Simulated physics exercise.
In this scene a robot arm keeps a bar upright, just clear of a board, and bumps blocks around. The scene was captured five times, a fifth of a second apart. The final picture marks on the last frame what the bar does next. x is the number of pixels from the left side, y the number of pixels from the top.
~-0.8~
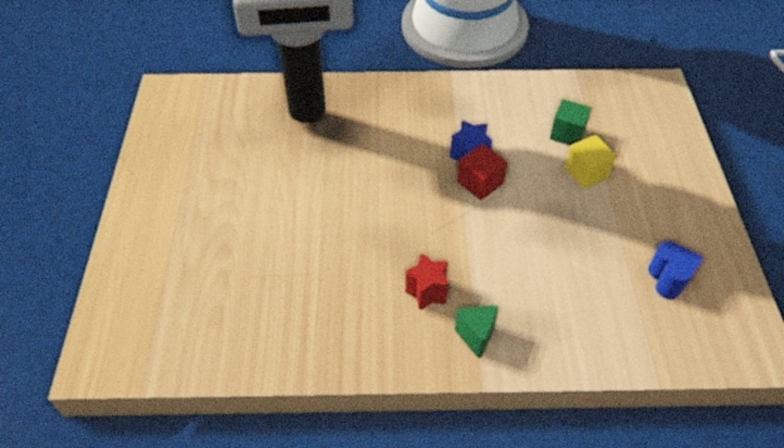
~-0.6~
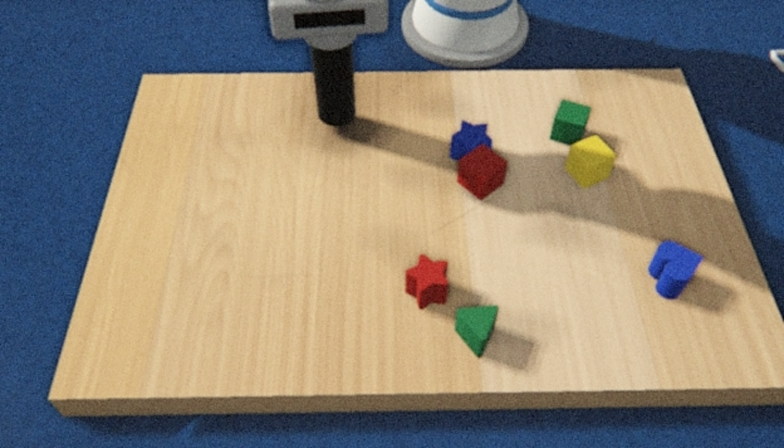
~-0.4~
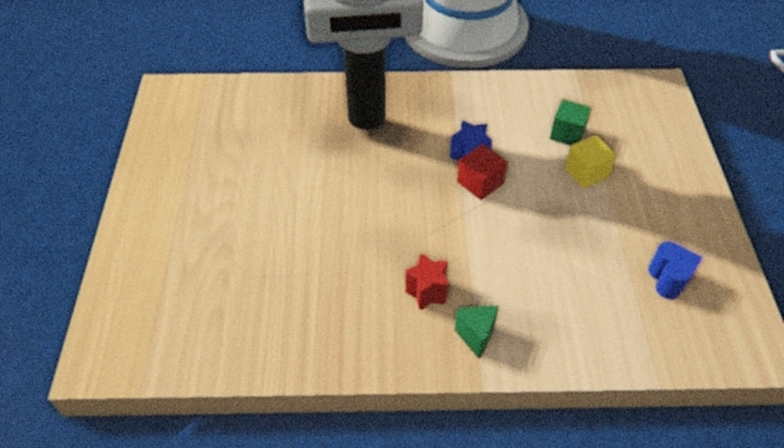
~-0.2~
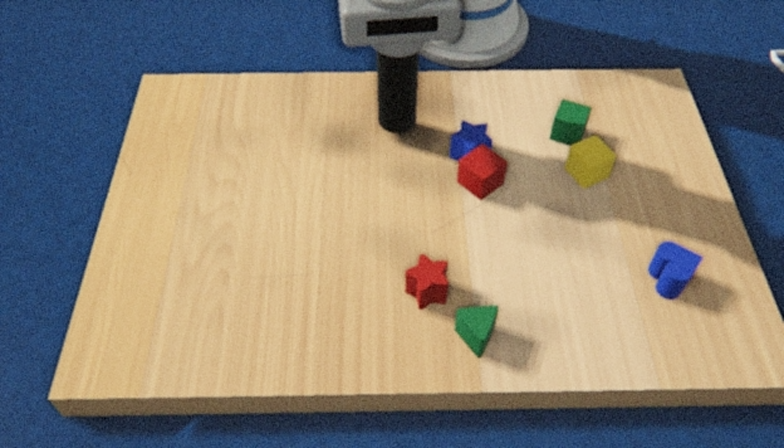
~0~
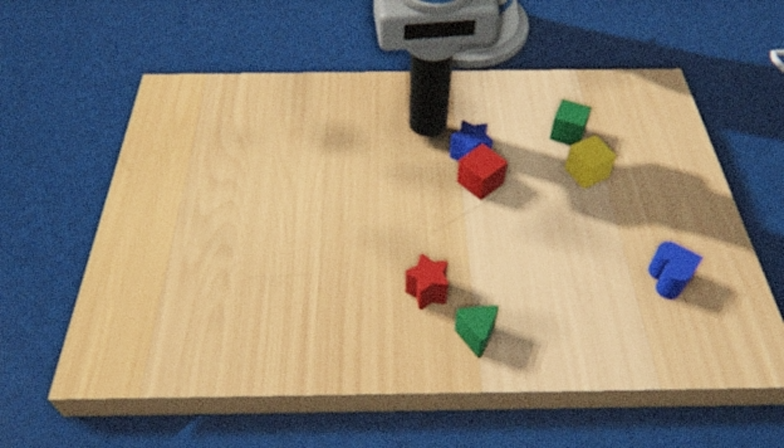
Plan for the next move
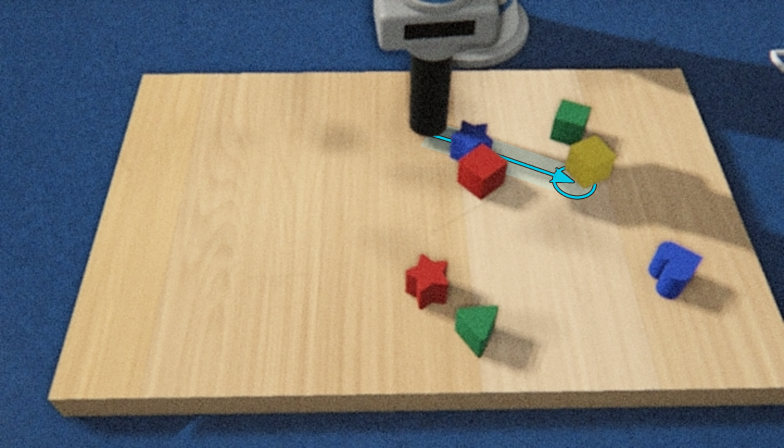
To begin with, a robot arm holds a dark bar upright near the back of a wooden board, left of several red, blue, green and yellow blocks. The arm then moves the bar steadily right until it is beside the blue star-shaped block, while the blocks stay in place.
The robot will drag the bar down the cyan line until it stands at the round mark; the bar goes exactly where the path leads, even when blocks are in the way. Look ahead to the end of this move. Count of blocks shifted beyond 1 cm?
I'm going with three or more.
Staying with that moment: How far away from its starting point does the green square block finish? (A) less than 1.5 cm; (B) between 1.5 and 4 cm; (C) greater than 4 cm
A.
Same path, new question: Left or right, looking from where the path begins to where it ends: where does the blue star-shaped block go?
Well, taking the path from its start to its end as straight ahead, the blue star-shaped block moves to the right.
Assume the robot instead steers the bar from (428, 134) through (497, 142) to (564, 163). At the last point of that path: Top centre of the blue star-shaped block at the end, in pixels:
That would be at about pixel (519, 151).
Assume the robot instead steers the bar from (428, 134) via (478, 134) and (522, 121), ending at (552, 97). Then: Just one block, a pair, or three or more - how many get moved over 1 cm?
Just one will move.
The drawn path runs straight from (428, 134) to (574, 182).
The first path, step by step. One third of the way, bar at (477, 139); blue star-shaped block at (507, 143), turned 15° clockwise; red square block at (495, 171), turned 45° clockwise.
Two thirds of the way, bar at (526, 155); blue star-shaped block at (555, 163), turned 20° clockwise; red square block at (497, 173), turned 60° clockwise.
At the end, bar at (577, 172); blue star-shaped block at (591, 188), turned 55° clockwise; red square block at (497, 173), turned 60° clockwise; green square block not moved; yellow square block at (614, 150).
